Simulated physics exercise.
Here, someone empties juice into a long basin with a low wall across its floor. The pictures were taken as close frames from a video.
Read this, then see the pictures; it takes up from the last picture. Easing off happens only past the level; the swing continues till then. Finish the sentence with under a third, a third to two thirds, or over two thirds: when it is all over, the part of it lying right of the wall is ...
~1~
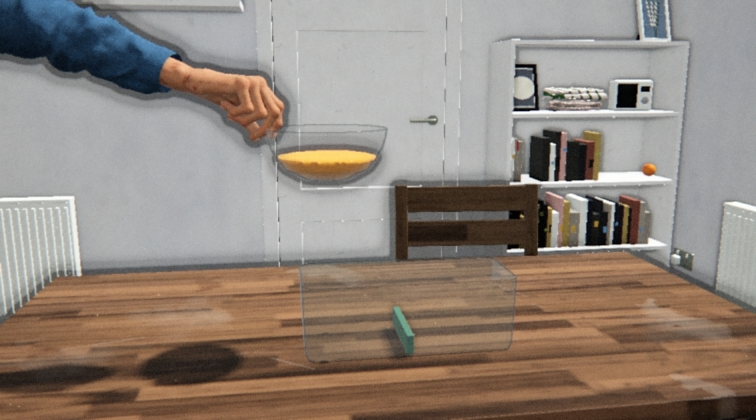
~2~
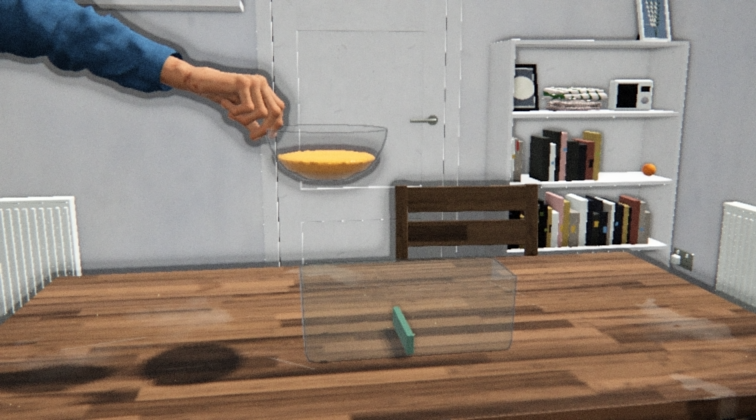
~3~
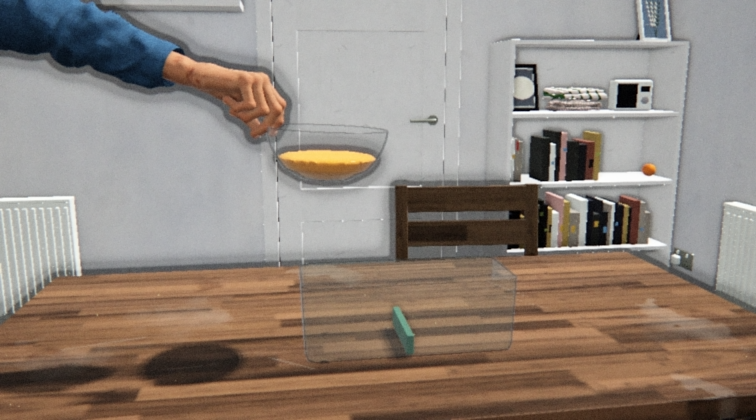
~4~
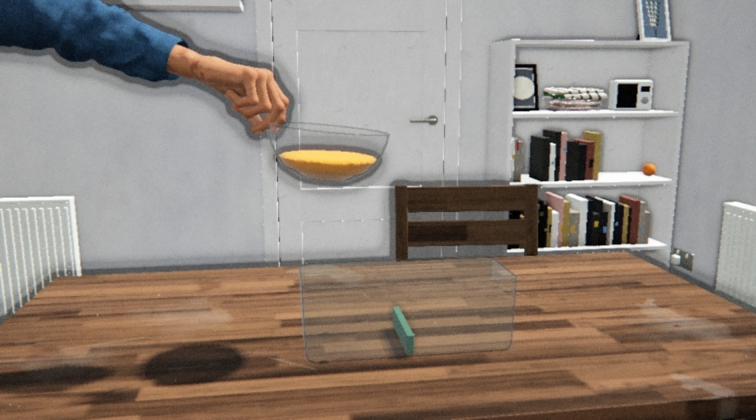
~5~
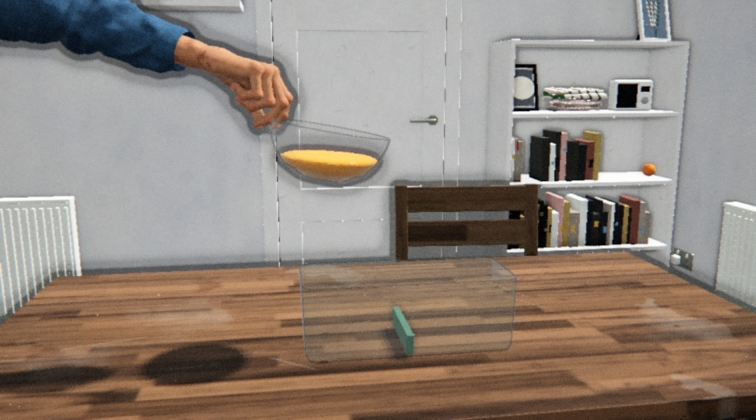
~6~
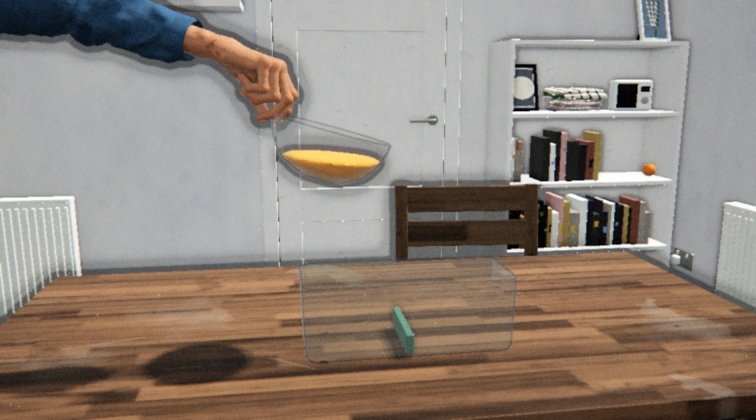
... a third to two thirds.
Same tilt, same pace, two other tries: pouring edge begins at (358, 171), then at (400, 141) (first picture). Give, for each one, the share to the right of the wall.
5 and 70 per cent.
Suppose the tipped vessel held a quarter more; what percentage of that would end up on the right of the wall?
Estimate: Around 60 per cent.
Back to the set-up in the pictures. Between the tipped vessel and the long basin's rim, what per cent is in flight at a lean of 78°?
Roughly 60 percent.
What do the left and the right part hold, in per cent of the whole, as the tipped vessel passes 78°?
About 0 per cent on the left and 5 on the right.
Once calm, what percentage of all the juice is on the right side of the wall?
Share approx. 60 %.
A moment on, the tilt is 78° and 34 per cent is still to pour, 0 is left of the wall and 7 right of it.
Next, the tilt is 110° and 0 per cent is still to pour, 36 is left of the wall and 57 right of it.
Then the tilt is 112° and 0 per cent is still to pour, 41 is left of the wall and 58 right of it.
Later the tilt is 112° and 0 per cent is still to pour, 41 is left of the wall and 58 right of it.
In the end 41 per cent lies left of the wall, 58 right of it and 1 outside.
